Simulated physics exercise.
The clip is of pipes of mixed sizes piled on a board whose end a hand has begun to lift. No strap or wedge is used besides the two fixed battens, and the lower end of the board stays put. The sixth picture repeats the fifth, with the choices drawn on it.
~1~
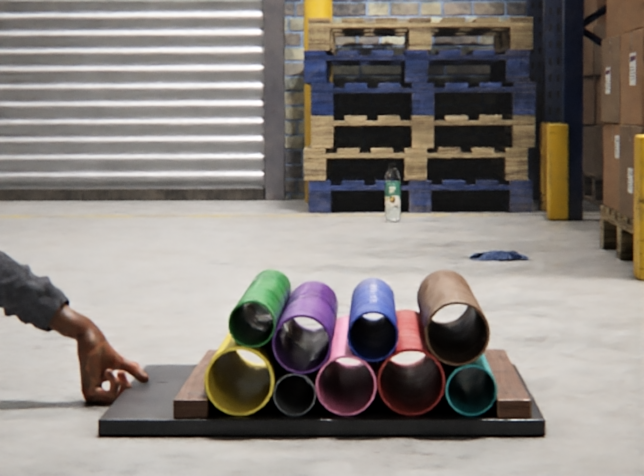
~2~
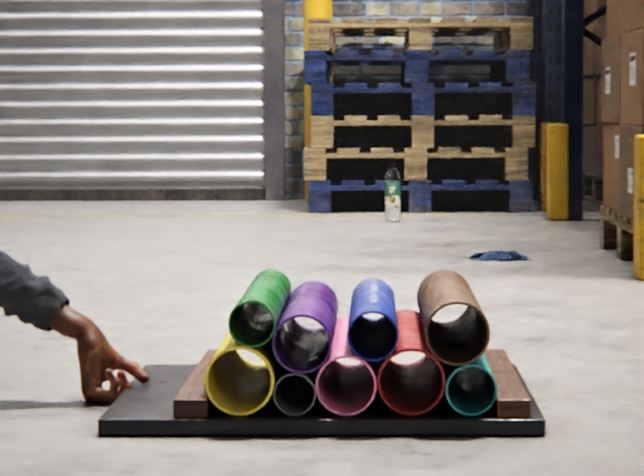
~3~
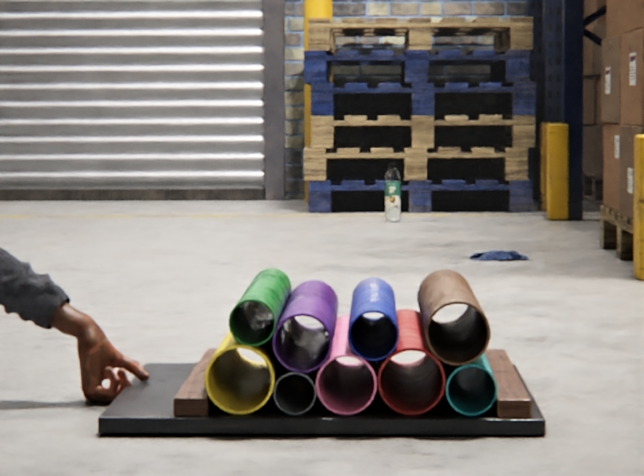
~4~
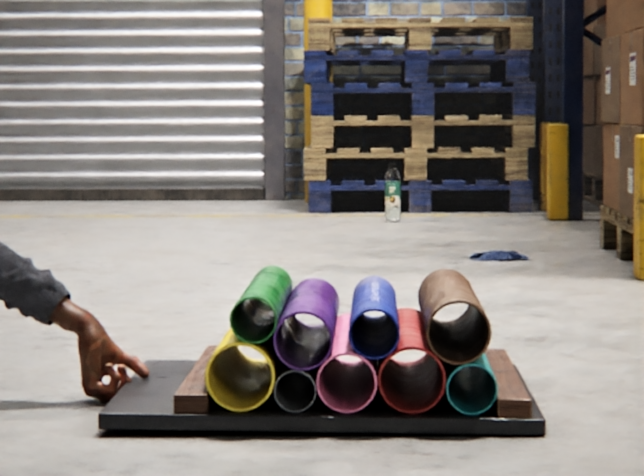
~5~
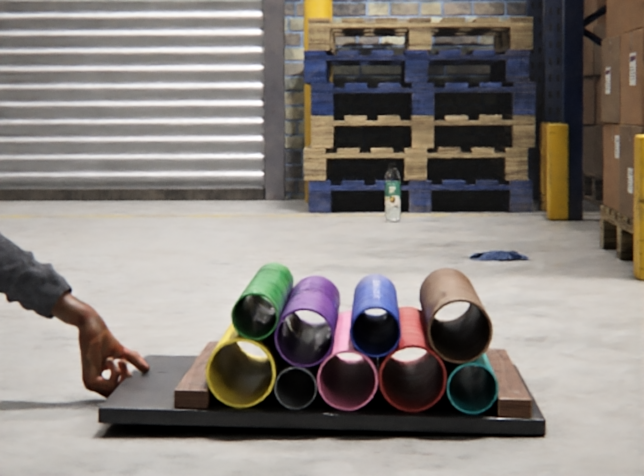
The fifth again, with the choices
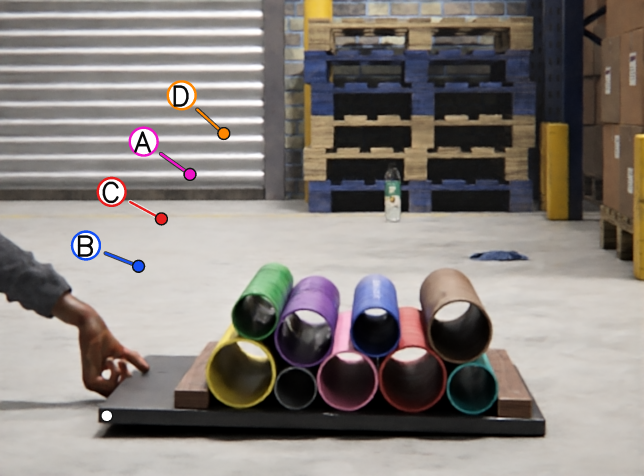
Colourful pipes stay piled on a dark board as a hand slightly lifts its left end.
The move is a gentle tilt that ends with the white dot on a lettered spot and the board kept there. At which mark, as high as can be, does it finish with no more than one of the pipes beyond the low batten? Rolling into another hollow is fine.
Lift it to A and no more.
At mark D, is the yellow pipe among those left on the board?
Yes, with D.
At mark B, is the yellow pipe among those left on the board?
The yellow pipe: Yes.
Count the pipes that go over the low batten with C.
The count is one.
On the marked copy, A at (190, 174); B at (139, 266); C at (162, 219); D at (224, 134); the white dot at (107, 416).
Taking A. A third of the way, board at 20°.
Two thirds of the way, board at 36°.
When it is over, board at 36°, one over the low batten (brown).
As for the rest, B one over the low batten (brown); C one over the low batten (brown); D four over the low batten (purple, green, blue, brown).
